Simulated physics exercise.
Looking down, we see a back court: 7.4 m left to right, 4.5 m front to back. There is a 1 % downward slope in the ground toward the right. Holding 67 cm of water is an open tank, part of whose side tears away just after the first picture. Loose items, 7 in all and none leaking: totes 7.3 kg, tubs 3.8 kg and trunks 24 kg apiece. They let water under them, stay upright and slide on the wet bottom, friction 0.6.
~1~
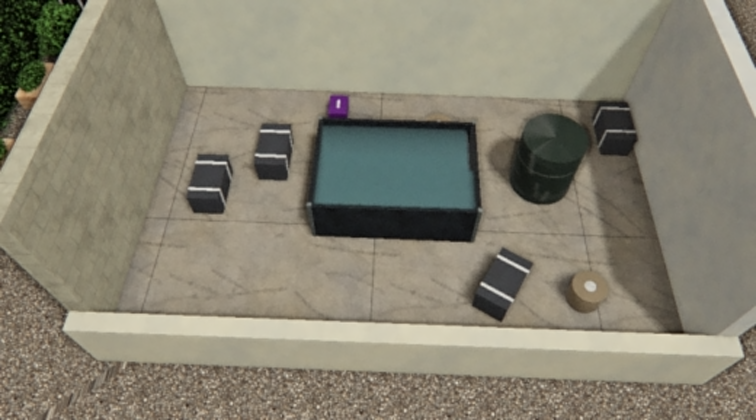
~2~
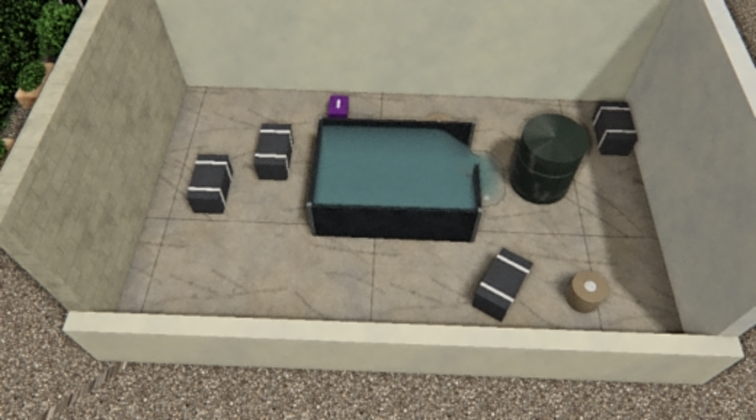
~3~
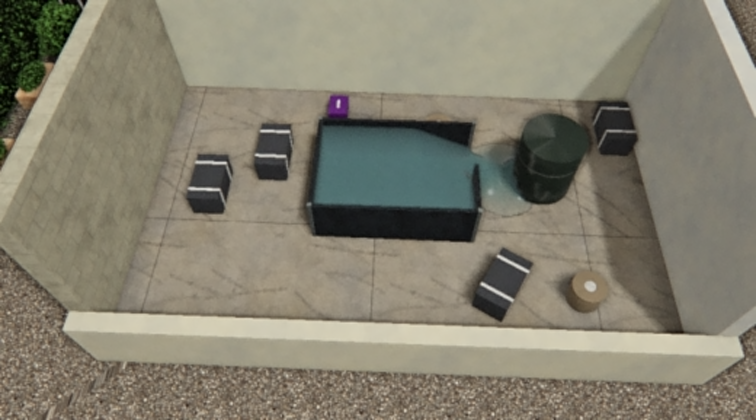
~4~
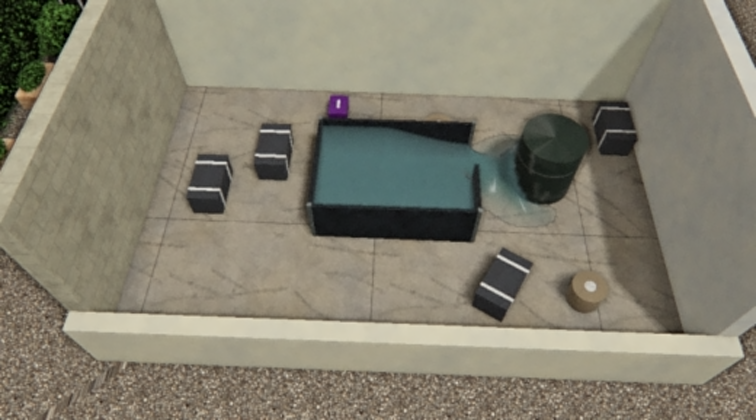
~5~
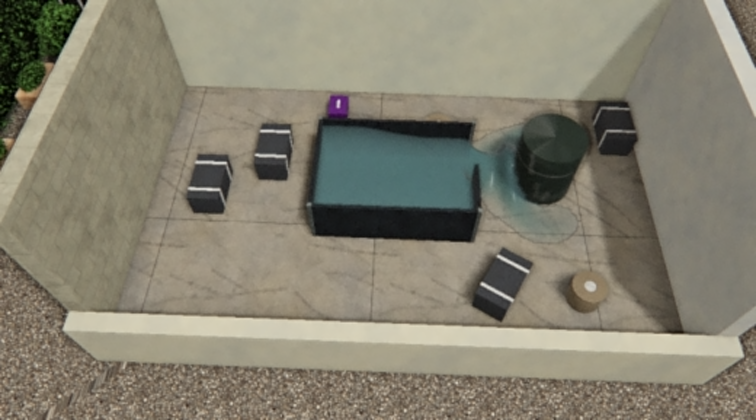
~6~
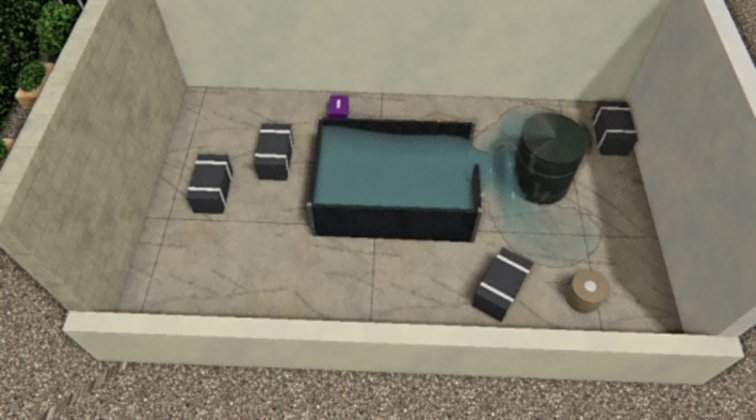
At first, an open tank of blue-green water stands full in a walled court, with dark trunks and other items around it. Part of its right side gives way, and water pours out toward the large dark green drum, then spreads around its base across the paving while the loose items stay still.
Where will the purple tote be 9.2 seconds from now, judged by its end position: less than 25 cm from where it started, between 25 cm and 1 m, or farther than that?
Expect it to remain nearly in place.
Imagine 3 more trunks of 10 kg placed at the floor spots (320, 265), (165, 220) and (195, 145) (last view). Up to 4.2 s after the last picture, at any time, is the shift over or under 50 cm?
First within, then within, then within.
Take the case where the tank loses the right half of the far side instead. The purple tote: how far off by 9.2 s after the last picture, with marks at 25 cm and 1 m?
In that scenario the purple tote would have been washed far off.
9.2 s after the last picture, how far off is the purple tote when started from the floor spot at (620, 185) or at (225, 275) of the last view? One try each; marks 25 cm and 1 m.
In turn: It gets carried off; it is nudged along.
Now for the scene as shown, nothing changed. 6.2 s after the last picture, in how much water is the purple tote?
Roughly 3 cm.
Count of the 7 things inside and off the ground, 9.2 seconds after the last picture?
It comes to 4 of them.
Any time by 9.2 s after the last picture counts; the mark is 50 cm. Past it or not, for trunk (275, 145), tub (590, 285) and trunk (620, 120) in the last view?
In that order: Less, past it, past it.
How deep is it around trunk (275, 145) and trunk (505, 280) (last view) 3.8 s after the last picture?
Around 1 cm and 11 cm.
Then, 1.2 s after the last picture the purple tote is near (338, 104), 0.0 m from its start, aground; 1 afloat.
Then, 3.8 s after the last picture the purple tote is near (337, 104), 0.0 m from its start, aground; 2 afloat.
Then, 6.2 s after the last picture the purple tote is near (337, 104), 0.0 m from its start, aground; 3 afloat.
Then, 9.2 s after the last picture the purple tote is near (337, 104), 0.0 m from its start, aground; 4 afloat.
